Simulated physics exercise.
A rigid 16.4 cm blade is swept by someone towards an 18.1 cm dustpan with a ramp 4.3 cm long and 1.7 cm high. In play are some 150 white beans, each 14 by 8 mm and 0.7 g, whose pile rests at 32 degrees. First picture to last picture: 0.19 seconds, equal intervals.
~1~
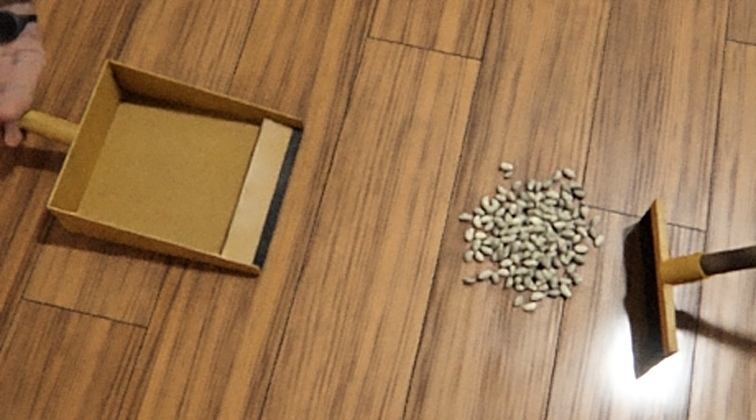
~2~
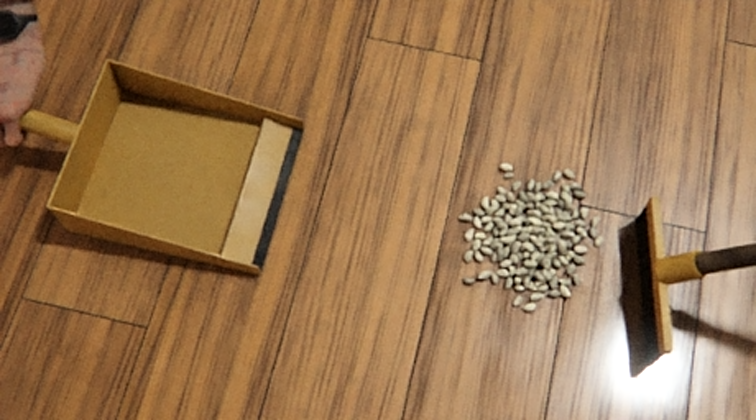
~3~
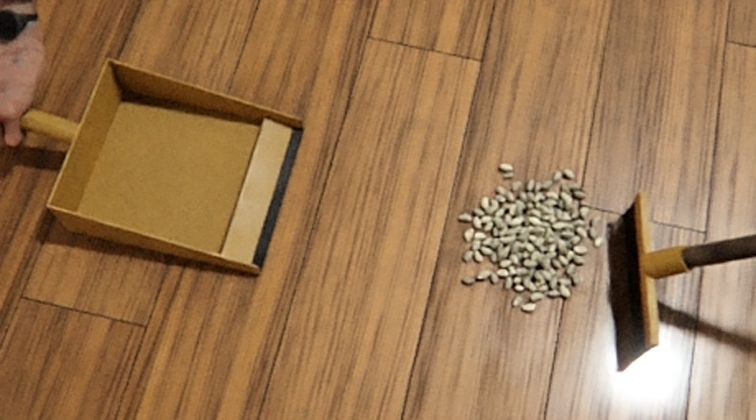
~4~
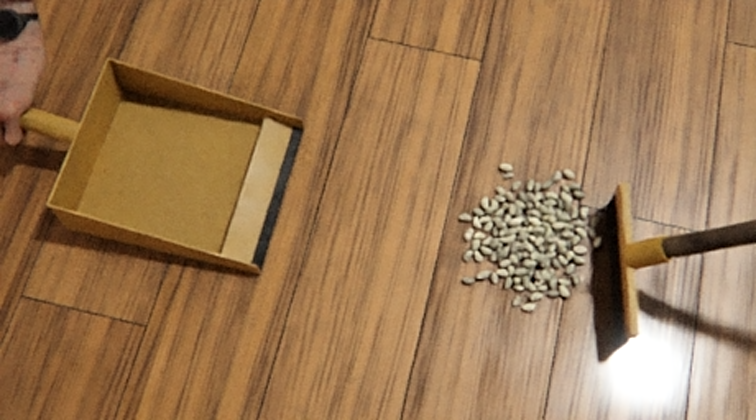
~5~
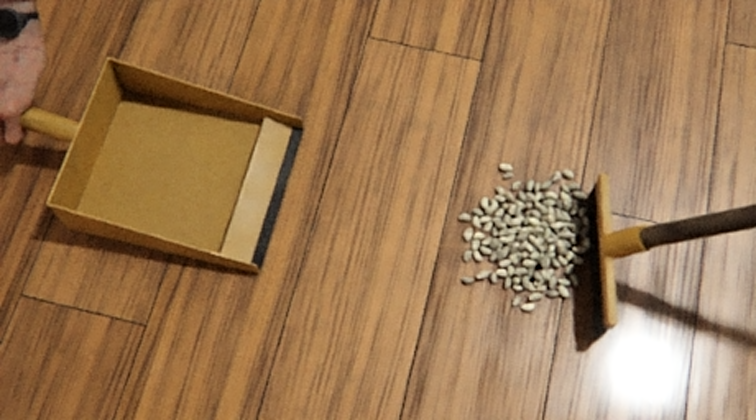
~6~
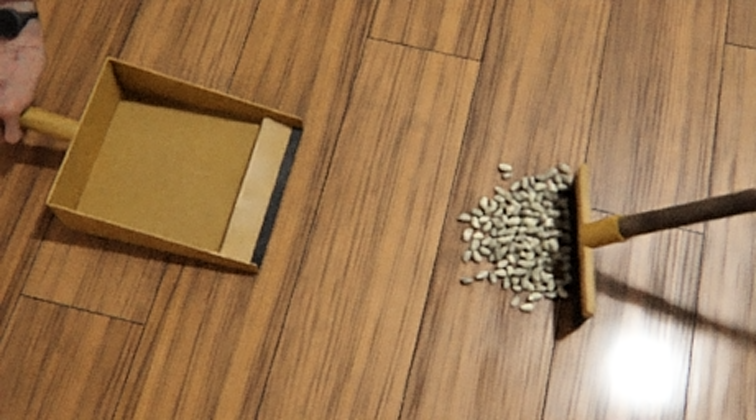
On a wood-plank floor, a hand at the left holds a tan dustpan still while a long-handled blade at the right moves left, meets a loose pile of pale beans, and pushes its right side slightly inward.
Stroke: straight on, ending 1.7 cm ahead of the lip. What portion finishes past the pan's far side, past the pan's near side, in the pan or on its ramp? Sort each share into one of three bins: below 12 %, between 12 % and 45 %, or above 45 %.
Far side: Between 12 % and 45 %; near side: Below 12 %; pan: Below 12 %.
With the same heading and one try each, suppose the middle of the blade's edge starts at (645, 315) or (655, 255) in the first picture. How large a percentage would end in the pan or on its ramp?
10 and 5 per cent, roughly.
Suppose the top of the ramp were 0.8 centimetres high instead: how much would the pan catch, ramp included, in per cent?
That change would give about 10 per cent.
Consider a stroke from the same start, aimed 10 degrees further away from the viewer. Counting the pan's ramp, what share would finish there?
Under that change, roughly 0 in a hundred.
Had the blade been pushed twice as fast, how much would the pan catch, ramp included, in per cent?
Near 20 %.
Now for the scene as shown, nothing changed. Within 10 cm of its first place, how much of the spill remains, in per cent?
Some 10 per cent.
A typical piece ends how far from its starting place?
About 26 cm.
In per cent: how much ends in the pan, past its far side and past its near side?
So it's far side at 30 percent, near side at 10 percent, and the pan at 5 percent.
Then, 0.26 s after the last picture, middle of the blade 18 cm from the lip; 0 % over the lip, far side 15 %, near side 0 %.
Then, 0.43 s after the last picture, middle of the blade 9 cm from the lip; 0 % over the lip, far side 25 %, near side 5 %.
Then, 0.73 s after the last picture, middle of the blade 3 cm from the lip; 10 % over the lip, far side 30 %, near side 5 %.
In the end, far side 30 %, near side 10 %, pan 5 %, in front of the lip or behind the blade 55 %.
